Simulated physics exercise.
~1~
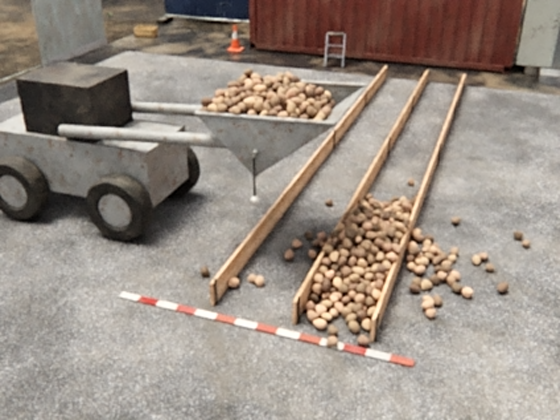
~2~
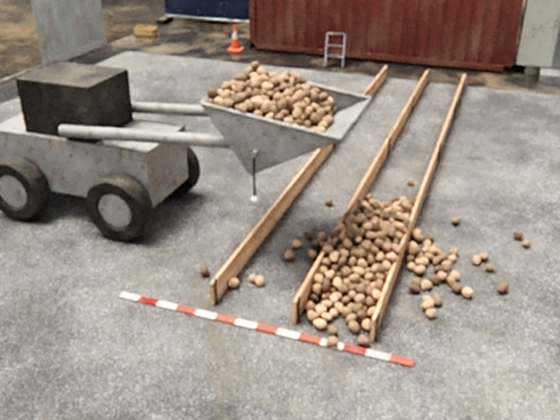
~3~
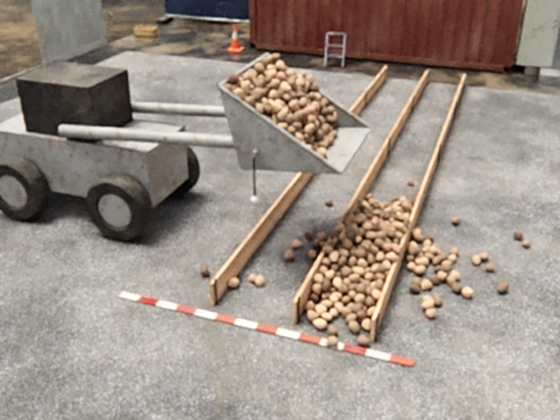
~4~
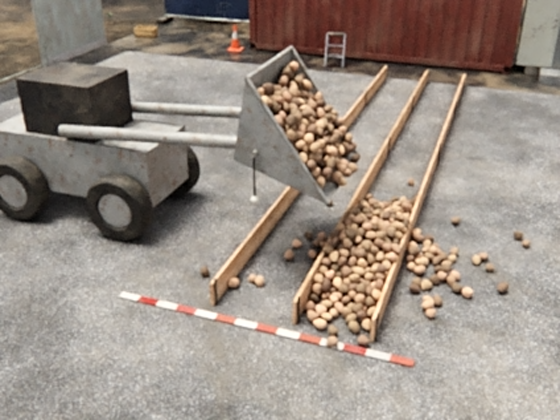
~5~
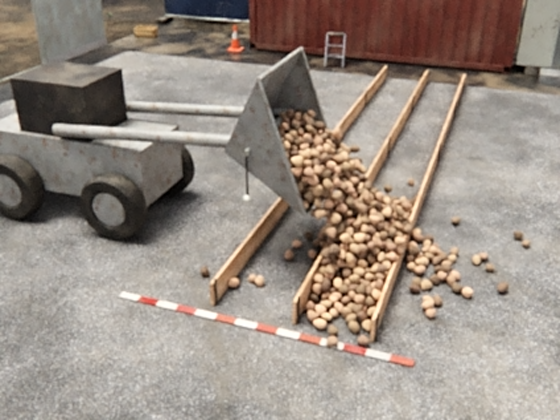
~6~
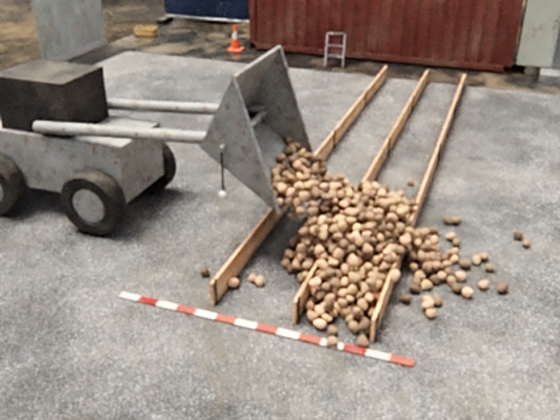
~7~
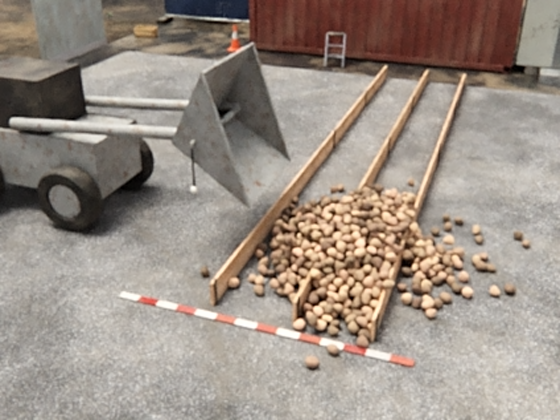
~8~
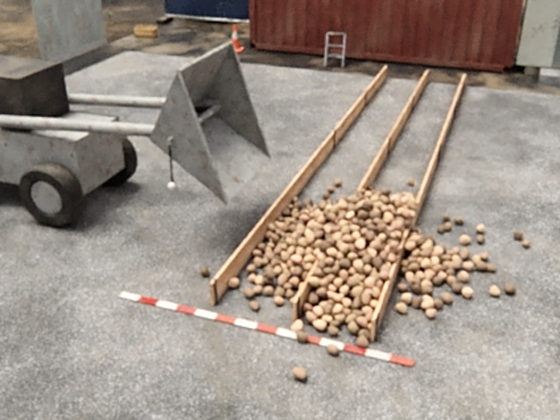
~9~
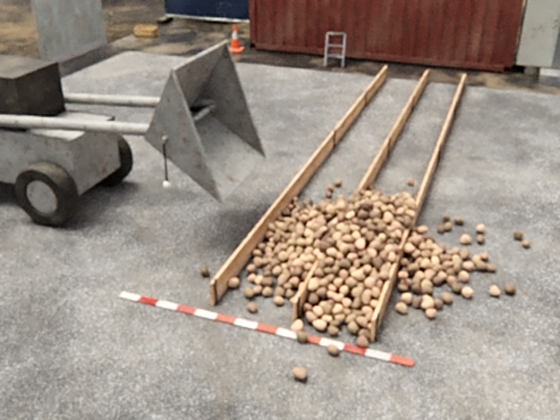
In the video, a grey wheeled loader tips its bucket of rounded brown stones onto an earlier pile among three wooden planks, then rolls back to the left as the last ones tumble out, stopping with its bucket empty and tilted beside the wider, spread-out heap.
